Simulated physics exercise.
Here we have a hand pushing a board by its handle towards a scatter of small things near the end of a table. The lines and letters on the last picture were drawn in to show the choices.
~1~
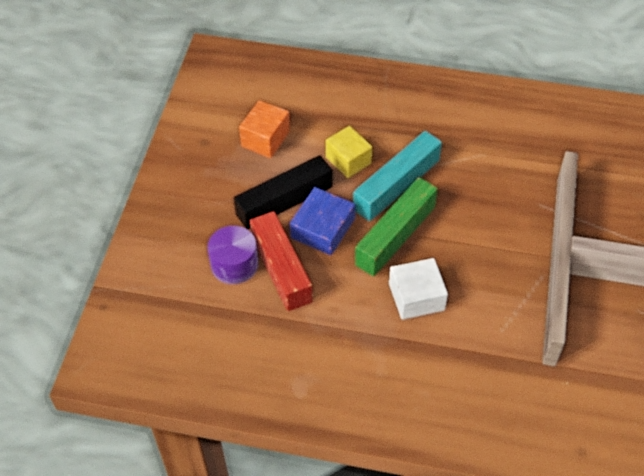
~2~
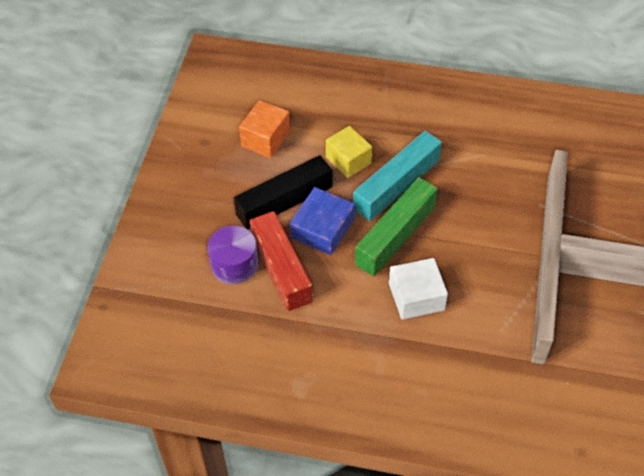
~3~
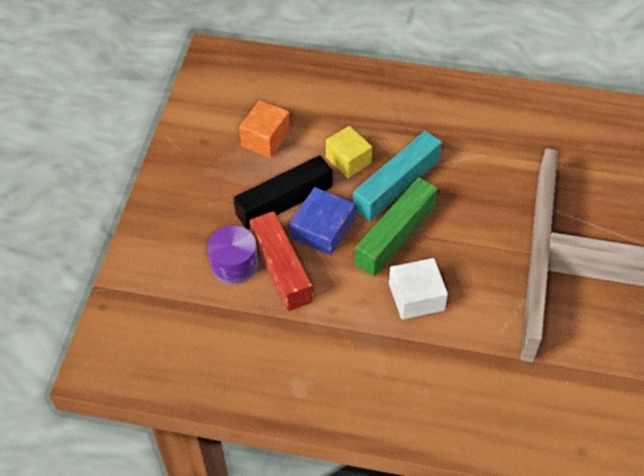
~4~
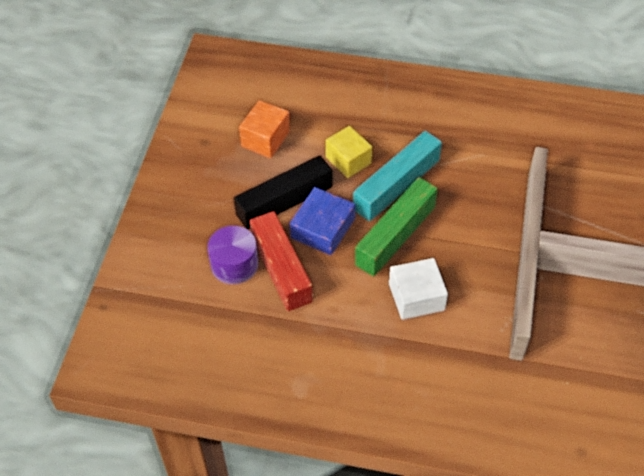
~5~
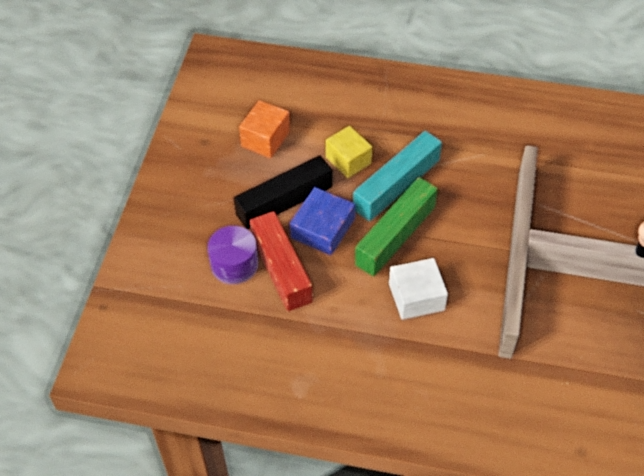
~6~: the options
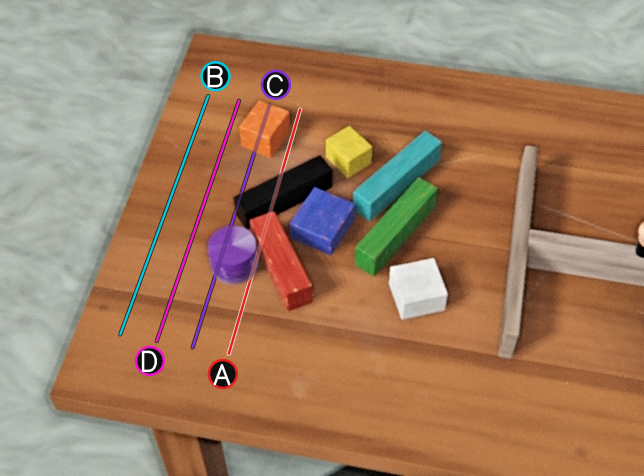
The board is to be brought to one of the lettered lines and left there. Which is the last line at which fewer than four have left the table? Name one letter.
Stop at D.
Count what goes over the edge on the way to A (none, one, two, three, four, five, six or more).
The count is none.
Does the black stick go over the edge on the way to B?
Yes.
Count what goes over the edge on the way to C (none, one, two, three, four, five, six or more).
By then, none.
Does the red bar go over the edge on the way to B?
Yes.
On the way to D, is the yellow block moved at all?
Yes.
On the marked copy, A at (268, 221); B at (168, 205); C at (234, 215); D at (202, 210).
With D. Early on, board (403, 215); white block (364, 277); turquoise bar (379, 170).
Further on, board (289, 197); purple tin (166, 271); black stick (214, 158).
At the end, board (203, 183); orange block (175, 85); blue block (139, 179); none fallen.
As for the rest, A is within the limit but short; B drops five; C is within the limit but short.
